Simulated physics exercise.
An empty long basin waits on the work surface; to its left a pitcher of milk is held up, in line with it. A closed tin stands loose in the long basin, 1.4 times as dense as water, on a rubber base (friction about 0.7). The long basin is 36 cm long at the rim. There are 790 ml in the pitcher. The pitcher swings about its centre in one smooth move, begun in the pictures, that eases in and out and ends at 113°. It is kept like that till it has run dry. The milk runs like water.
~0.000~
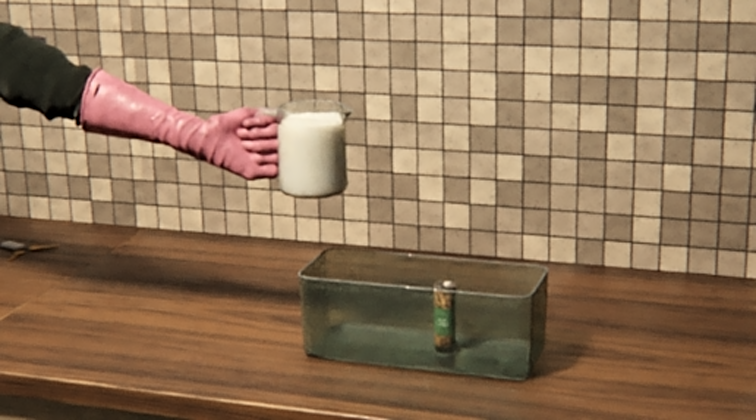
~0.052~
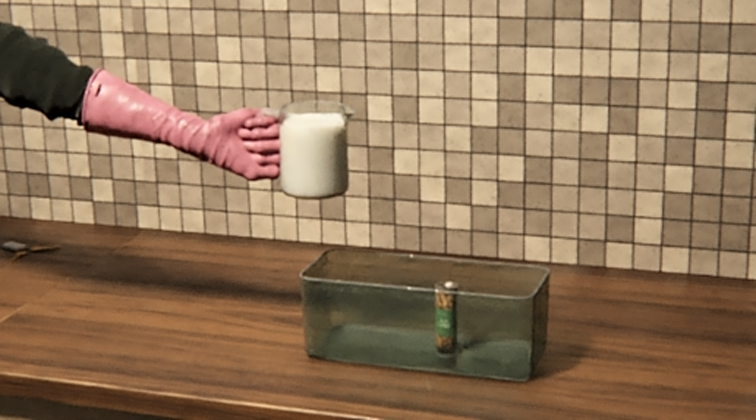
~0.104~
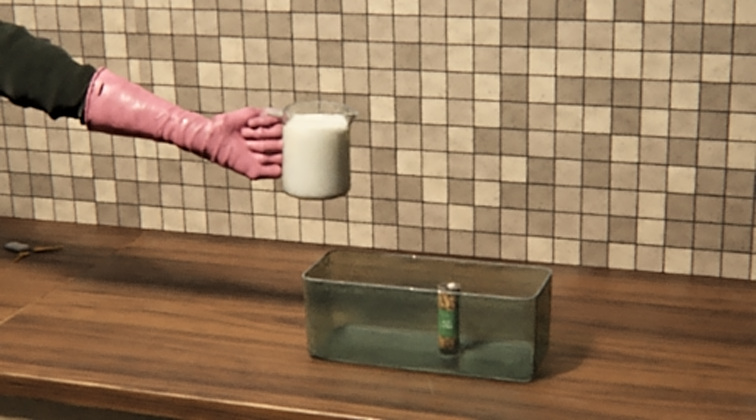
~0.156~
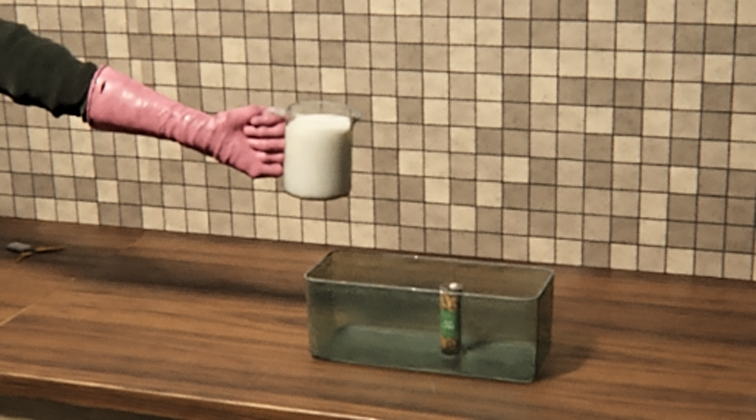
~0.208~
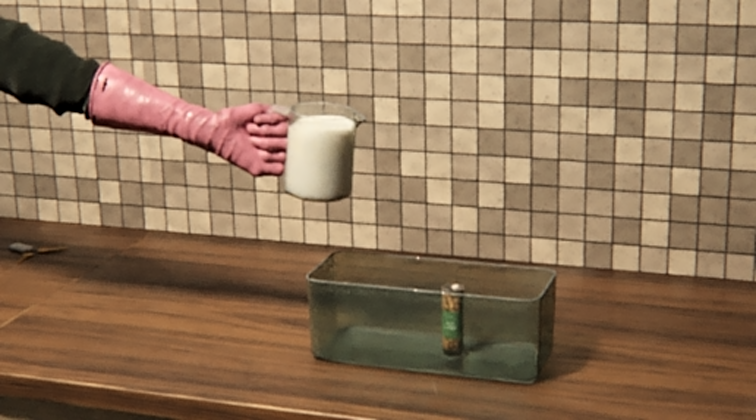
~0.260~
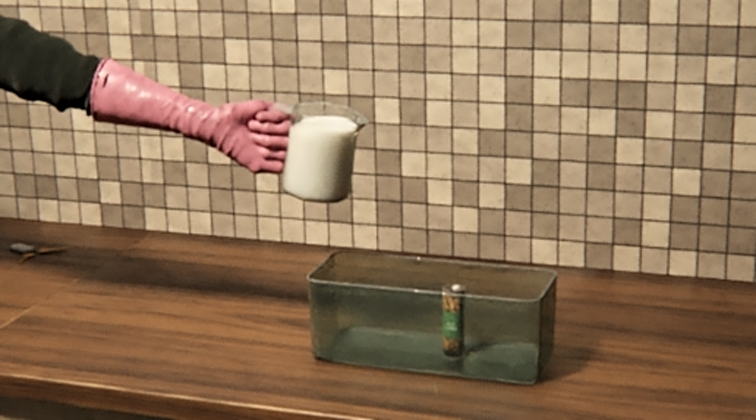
The clip opens on a pink-gloved hand holding a clear pitcher of milk level above a wooden work surface, to the left of a long glass basin with a small closed tin standing inside. The pitcher stays upright at first, then the hand gradually tilts it slightly to the right, toward the basin.
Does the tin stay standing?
The tin stays up.
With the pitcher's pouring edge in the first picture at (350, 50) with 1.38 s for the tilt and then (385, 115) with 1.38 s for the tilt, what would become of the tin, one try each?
First it topples; then it keeps standing.
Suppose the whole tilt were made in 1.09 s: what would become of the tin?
The tin keeps standing.
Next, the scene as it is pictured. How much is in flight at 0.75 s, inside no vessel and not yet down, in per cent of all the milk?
About 14 per cent.
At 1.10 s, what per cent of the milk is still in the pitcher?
Near 30 in a hundred.
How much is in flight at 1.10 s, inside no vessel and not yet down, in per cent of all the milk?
Some 24 per cent.
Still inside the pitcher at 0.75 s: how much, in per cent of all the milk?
Some 84 per cent.
Then, 0.75 s in, the tilt is 64° and 84 per cent is still to pour; the tin stands where it began.
Then, 1.10 s in, the tilt is 102° and 29 per cent is still to pour; the tin stands where it began.
Then, 1.48 s in, the tilt is 113° and 1 per cent is still to pour; the tin stands where it began.
Then, 1.88 s in, the tilt is 113° and 0 per cent is still to pour; the tin stands where it began.
Finally, the tin stands where it began.
